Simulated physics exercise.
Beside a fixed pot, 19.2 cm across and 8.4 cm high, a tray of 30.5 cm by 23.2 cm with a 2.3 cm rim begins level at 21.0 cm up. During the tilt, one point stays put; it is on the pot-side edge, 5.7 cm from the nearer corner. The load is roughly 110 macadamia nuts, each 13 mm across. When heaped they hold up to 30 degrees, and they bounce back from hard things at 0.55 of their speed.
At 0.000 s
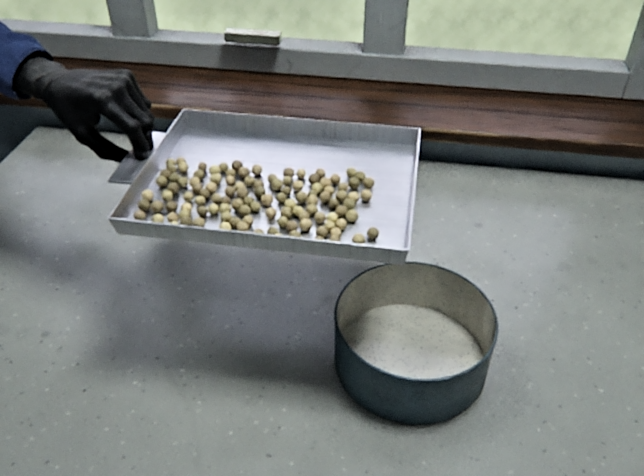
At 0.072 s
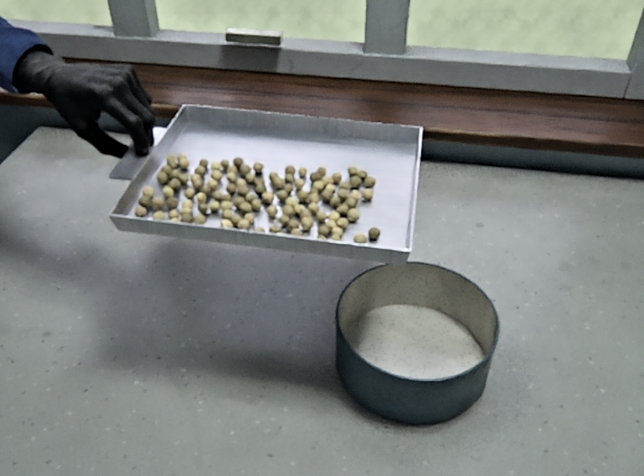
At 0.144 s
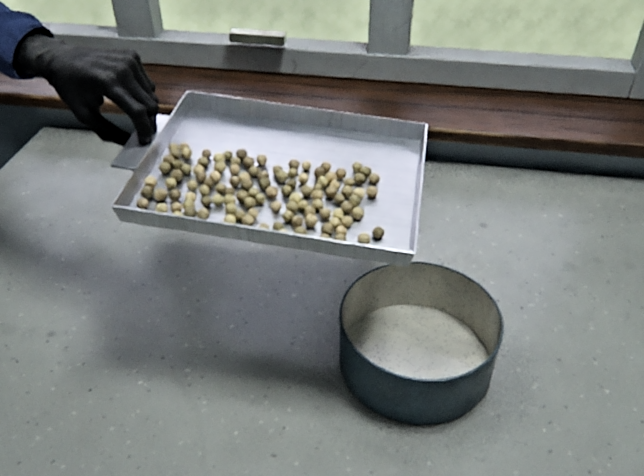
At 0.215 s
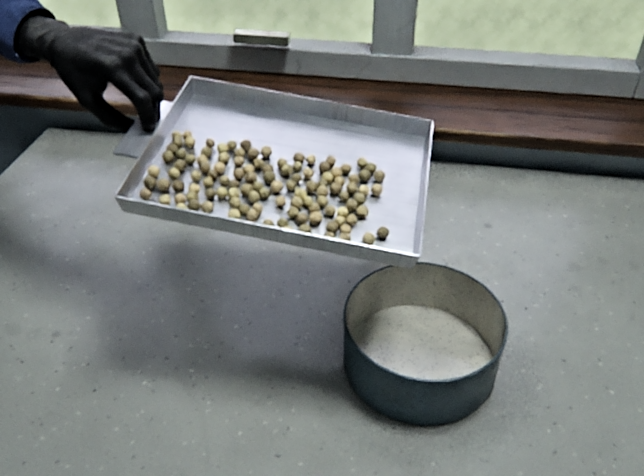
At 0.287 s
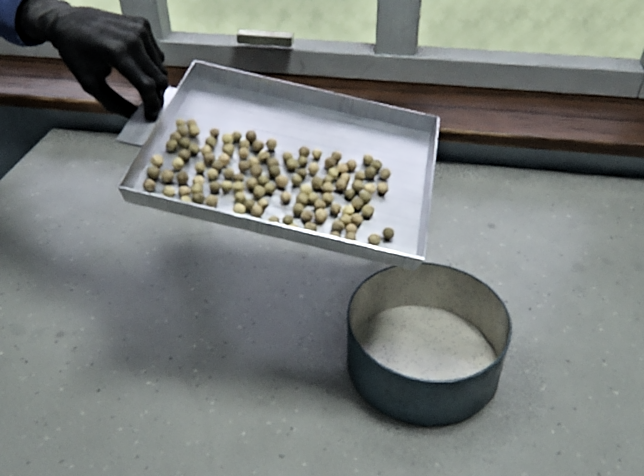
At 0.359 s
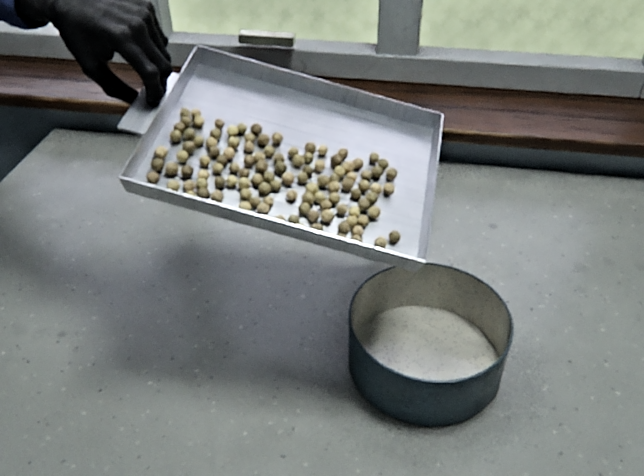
A shallow metal tray of small round brown nuts, held at its left end by a dark-gloved hand, starts out level above a gray surface beside a round dark pot. The hand lifts that end steadily, slanting the tray down toward the pot at right, while the nuts stay scattered across it.
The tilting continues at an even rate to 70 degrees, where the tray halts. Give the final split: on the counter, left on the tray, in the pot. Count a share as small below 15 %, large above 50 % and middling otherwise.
Counter: Small. Tray: Large. Pot: Small.
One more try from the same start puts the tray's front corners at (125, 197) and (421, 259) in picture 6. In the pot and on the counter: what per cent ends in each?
That works out as pot 0 and counter 0.
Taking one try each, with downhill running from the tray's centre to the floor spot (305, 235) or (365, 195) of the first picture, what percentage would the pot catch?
Around 0 % for the first direction, around 5 % for the second.
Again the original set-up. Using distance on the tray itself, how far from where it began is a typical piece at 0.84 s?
It has moved some 7 cm from its start.
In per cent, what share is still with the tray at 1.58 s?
Close to 100 in a hundred parts of the load.
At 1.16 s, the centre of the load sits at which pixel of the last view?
Somewhere about (369, 197) in the last view.
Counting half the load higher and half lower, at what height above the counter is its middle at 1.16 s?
About 28 cm.
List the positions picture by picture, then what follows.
In the first frame, tray tilt 0 degrees, front corners at (114, 216) and (405, 247); middle of the pieces at (267, 200); pot at (416, 315).
In the second frame, tray tilt 1 degrees, front corners at (114, 213) and (407, 247); middle of the pieces at (268, 198).
In the third frame, tray tilt 4 degrees, front corners at (117, 204) and (411, 250), lowest corner right front; middle of the pieces at (272, 192).
In the fourth frame, tray tilt 8 degrees, front corners at (120, 194) and (416, 252), lowest corner right front; middle of the pieces at (277, 186).
In the fifth frame, tray tilt 12 degrees, front corners at (123, 185) and (420, 255), lowest corner right front; middle of the pieces at (282, 181).
In the sixth frame, tray tilt 16 degrees, front corners at (125, 175) and (423, 258), lowest corner right front; middle of the pieces at (288, 178); pot at (430, 316). Its pace works out near 55 degrees a second.
After 0.84 s, tilt 42 degrees; the tray holds 100 %, the pot 0 %.
Then, at 1.16 s, tilt 59 degrees; the tray holds 100 %, the pot 0 %.
After 1.58 s, tilt 70 degrees; the tray holds 100 %, the pot 0 %.
By 1.9 s all is still; counter 0 %, tray 100 %, pot 0 %.
